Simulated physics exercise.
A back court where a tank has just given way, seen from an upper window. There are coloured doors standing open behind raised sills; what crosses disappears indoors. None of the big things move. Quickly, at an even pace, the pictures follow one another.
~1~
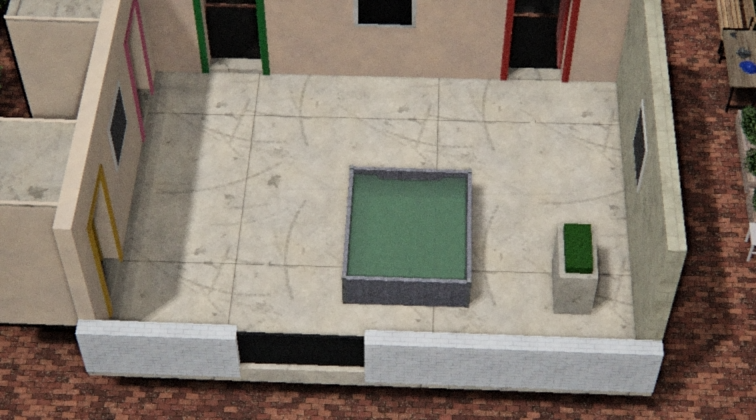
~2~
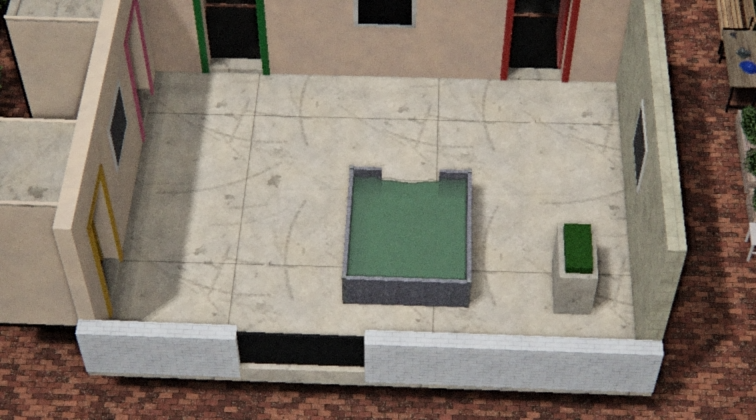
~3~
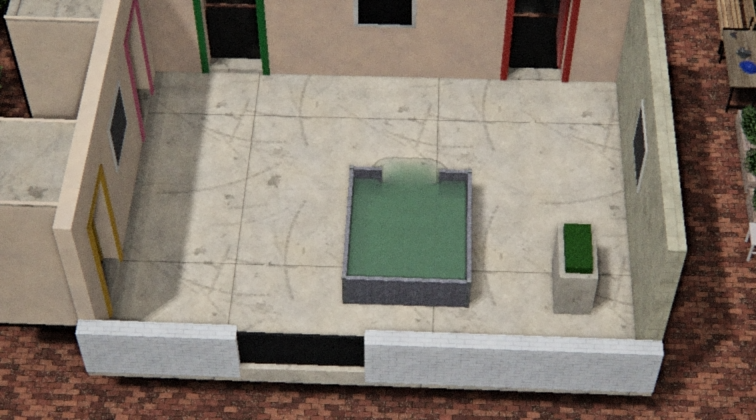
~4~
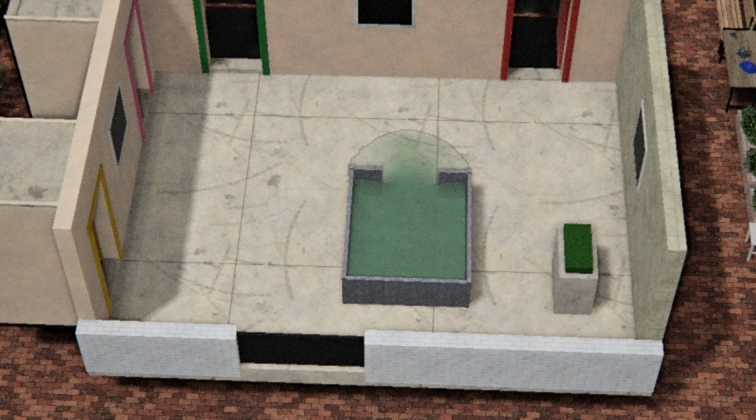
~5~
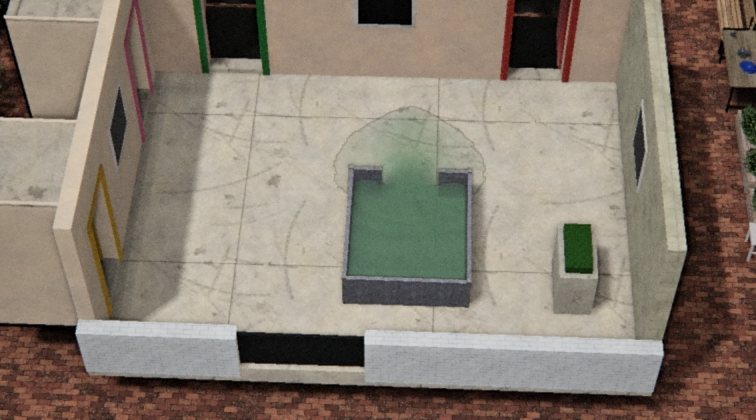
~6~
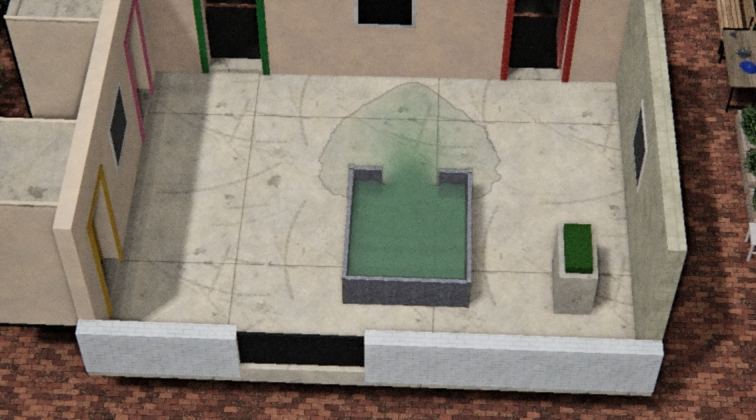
A walled back court with a pale, cracked floor is seen from high above, the view staying still. A grey-rimmed tank of green water sits near the middle, a planter with a green top to its right, green and red doorways behind, pink and yellow ones left. The tank's far side opens in a gap, and green water pours out, fanning backward and sideways across the floor.
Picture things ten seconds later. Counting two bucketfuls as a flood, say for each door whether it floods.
Outcome: I expect the red door to see over two buckets; I expect the pink door to see two buckets at most; I expect the green door to see two buckets at most; I expect the yellow door to see two buckets at most.
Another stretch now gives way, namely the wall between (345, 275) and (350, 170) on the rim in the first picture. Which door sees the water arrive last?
That's the red one.
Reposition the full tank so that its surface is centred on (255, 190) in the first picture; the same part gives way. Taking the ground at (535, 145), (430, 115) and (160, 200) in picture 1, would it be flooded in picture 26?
Taking the three spots in turn, I'd say drenched, then drenched, then drenched.
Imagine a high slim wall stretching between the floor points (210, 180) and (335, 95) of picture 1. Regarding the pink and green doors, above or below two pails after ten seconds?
The pink door falls short, while the green door falls short.
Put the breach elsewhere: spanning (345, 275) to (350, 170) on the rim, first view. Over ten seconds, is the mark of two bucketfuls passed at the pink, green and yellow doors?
Result - pink door: Below the limit; green door: Below the limit; yellow door: Above the limit.
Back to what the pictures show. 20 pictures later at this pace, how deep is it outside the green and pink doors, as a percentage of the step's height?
First 70 percent, then 90 percent.
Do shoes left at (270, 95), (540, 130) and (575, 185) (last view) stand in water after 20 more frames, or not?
One after the other: Awash, awash, not flooded.
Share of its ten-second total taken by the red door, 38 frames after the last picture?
It works out at roughly 75 percent of the ten-second total.
A moment on, water covers 20 % of the floor; the red door not reached, the pink door not reached, the green door not reached, the yellow door not reached.
Next, water covers 25 % of the floor; the red door under two buckets in, the pink door not reached, the green door wet at the sill, nothing in, the yellow door not reached.
Then, water covers 35 % of the floor; the red door over two buckets in, the pink door wet at the sill, nothing in, the green door wet at the sill, nothing in, the yellow door not reached.
Later, water covers 60 % of the floor; the red door over two buckets in, the pink door wet at the sill, nothing in, the green door wet at the sill, nothing in, the yellow door wet at the sill, nothing in.
In the end, water covers 90 % of the floor; the red door over two buckets in, the pink door wet at the sill, nothing in, the green door wet at the sill, nothing in, the yellow door wet at the sill, nothing in.
